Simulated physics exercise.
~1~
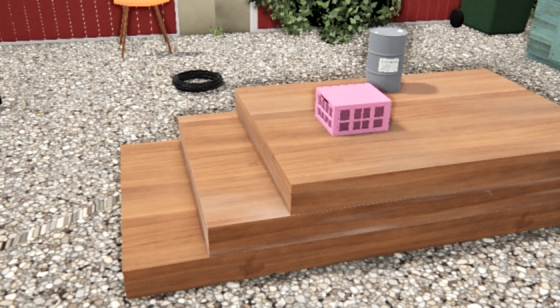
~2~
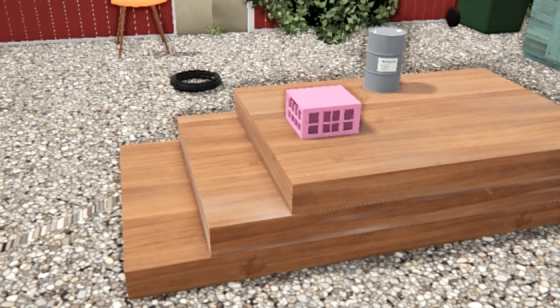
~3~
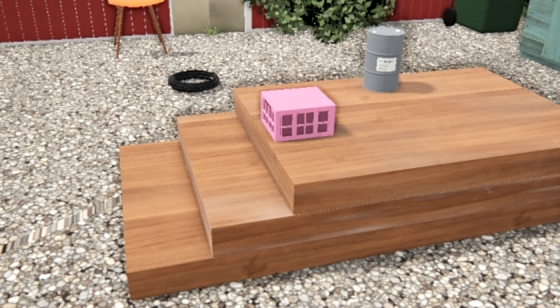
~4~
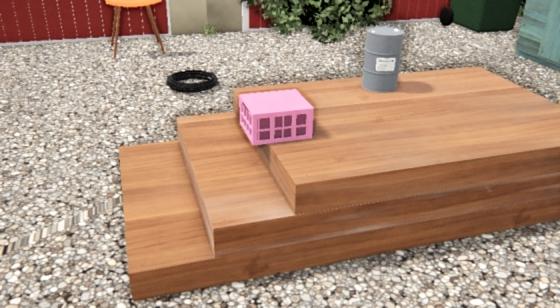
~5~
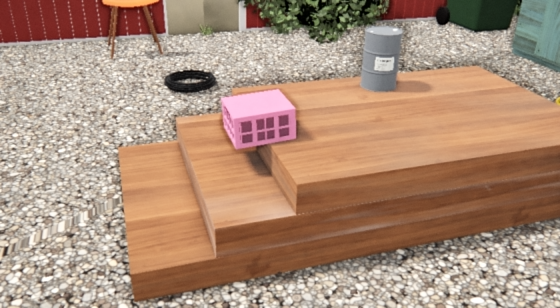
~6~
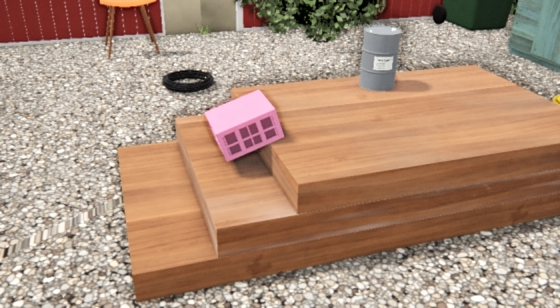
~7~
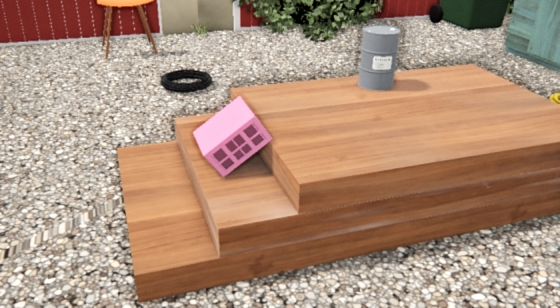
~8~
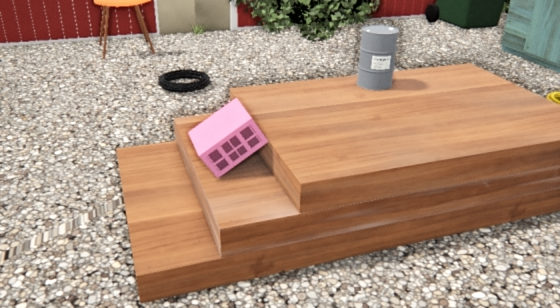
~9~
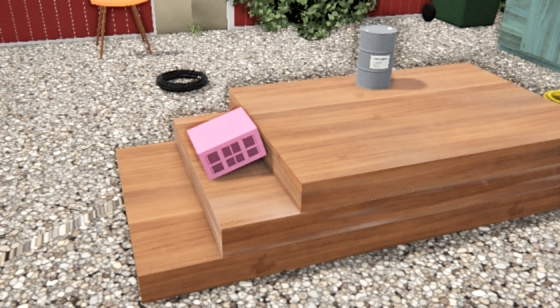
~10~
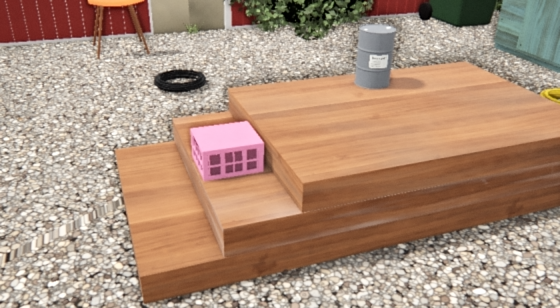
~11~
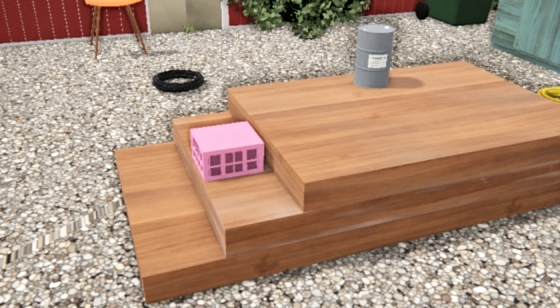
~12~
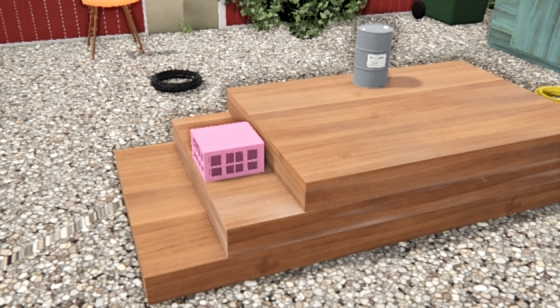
A pink crate slid left across the top of a low wooden platform, away from a grey canister that stayed put, then tipped over the edge, tilted against it, and dropped flat onto the step just below, where it came to rest.
